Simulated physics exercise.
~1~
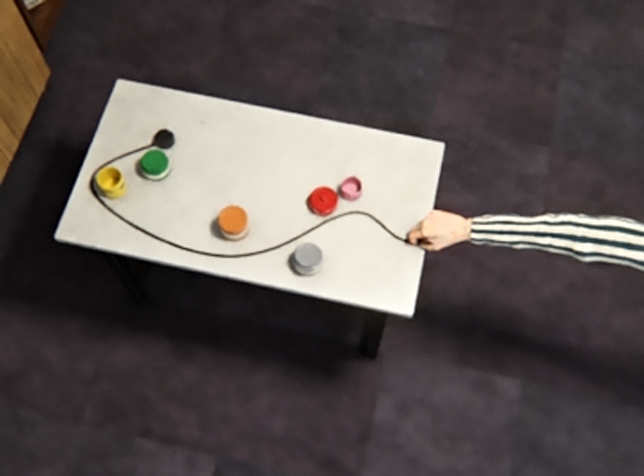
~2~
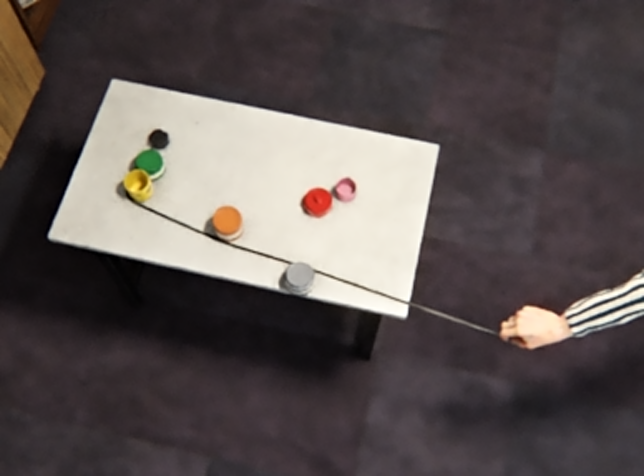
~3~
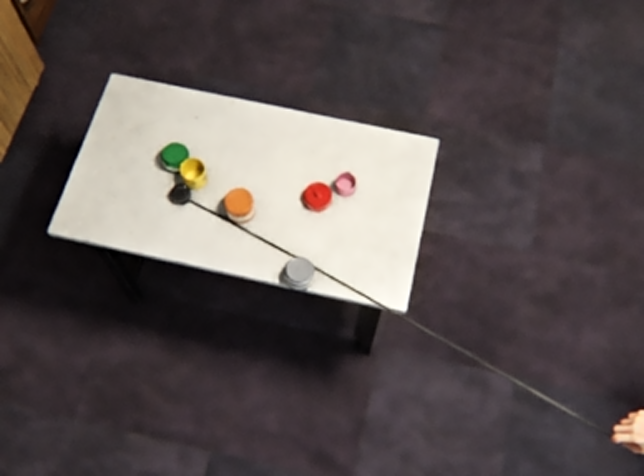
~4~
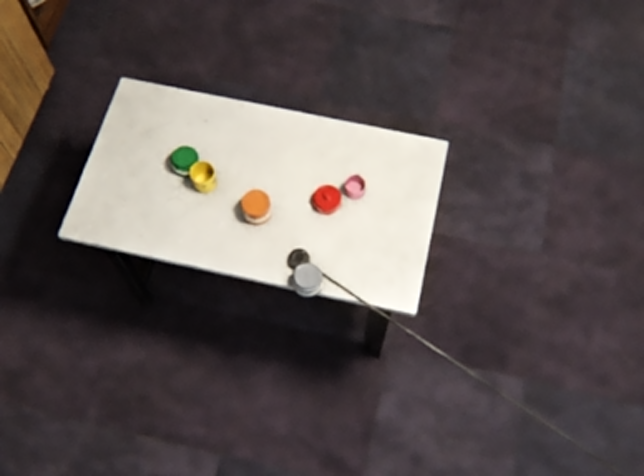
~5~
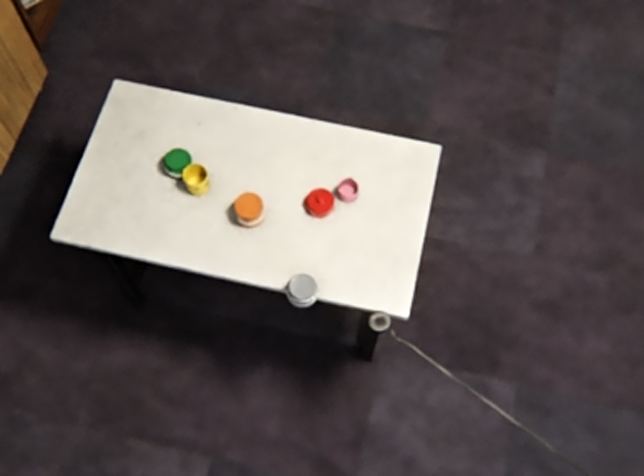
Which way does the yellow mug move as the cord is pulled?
The yellow mug moves to the right across the tabletop.
